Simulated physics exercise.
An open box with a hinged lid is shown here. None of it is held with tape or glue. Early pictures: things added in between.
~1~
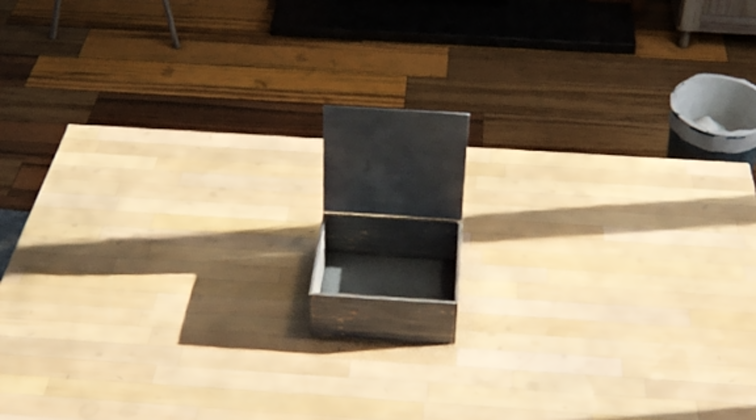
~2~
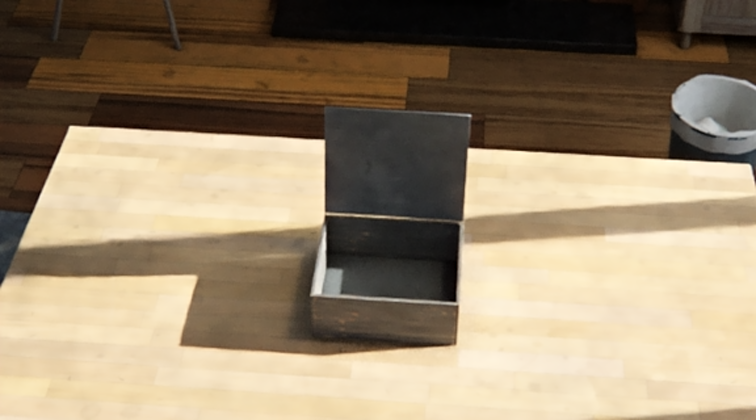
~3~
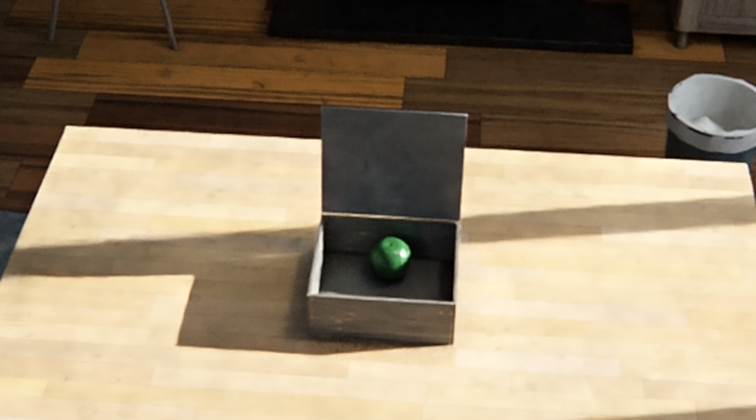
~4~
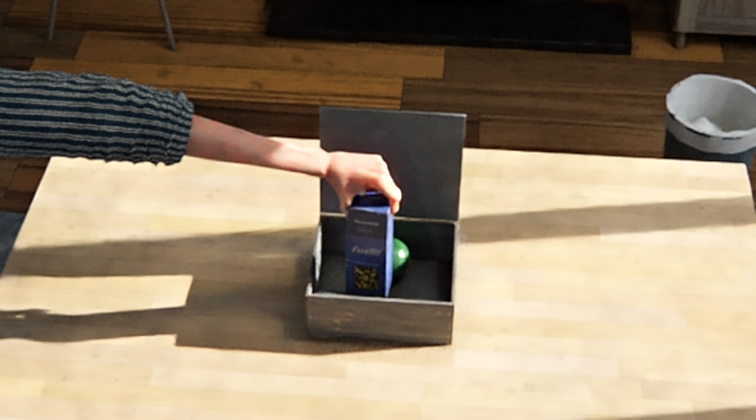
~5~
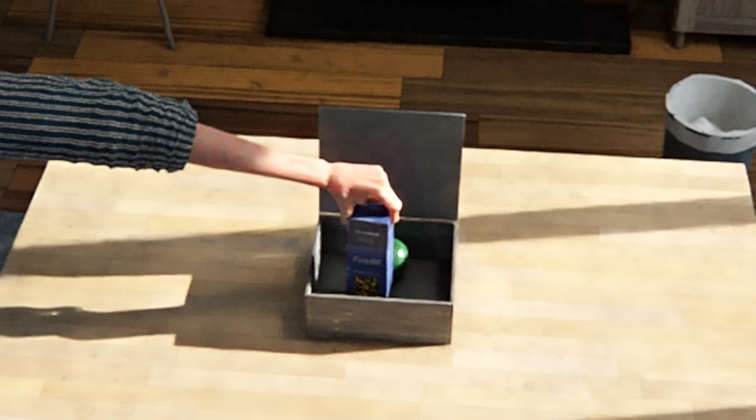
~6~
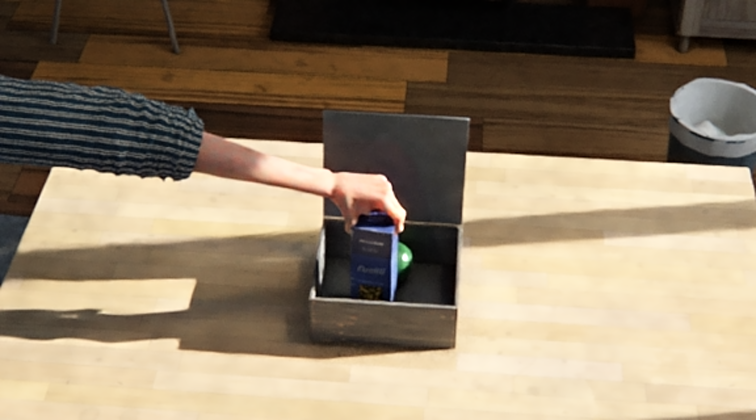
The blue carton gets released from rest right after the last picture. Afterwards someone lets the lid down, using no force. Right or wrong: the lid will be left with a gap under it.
Right.
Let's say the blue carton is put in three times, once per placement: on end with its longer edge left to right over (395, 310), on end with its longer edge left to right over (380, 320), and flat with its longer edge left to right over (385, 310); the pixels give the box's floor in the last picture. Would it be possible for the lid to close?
With the first placement the lid remains open; with the second, it remains open; with the third, it ends up closed.
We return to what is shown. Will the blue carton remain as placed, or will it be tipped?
It keeps its pose.
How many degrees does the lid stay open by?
Measured angle - around 50°.
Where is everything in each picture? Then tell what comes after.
In the first frame, the last thing is not in view yet.
In the second frame, the last thing is not in view yet.
In the third frame, the last thing is not in view yet; green apple (390, 258).
The fourth frame shows still above its spot; blue carton (369, 245).
The fifth frame shows still above its spot; blue carton (370, 255).
The sixth frame shows put in, still held; blue carton (374, 265).
Then, 1.20 s after the last picture, lid starting down.
Then, 1.50 s after the last picture, lid 69° above the rim.
Then, 1.70 s after the last picture, lid 49° above the rim.
Then, 3.60 s after the last picture, blue carton resting near (374, 265).
At rest, lid 49° above the rim; both in place. Seen from the same camera at the end, blue carton near (374, 265).
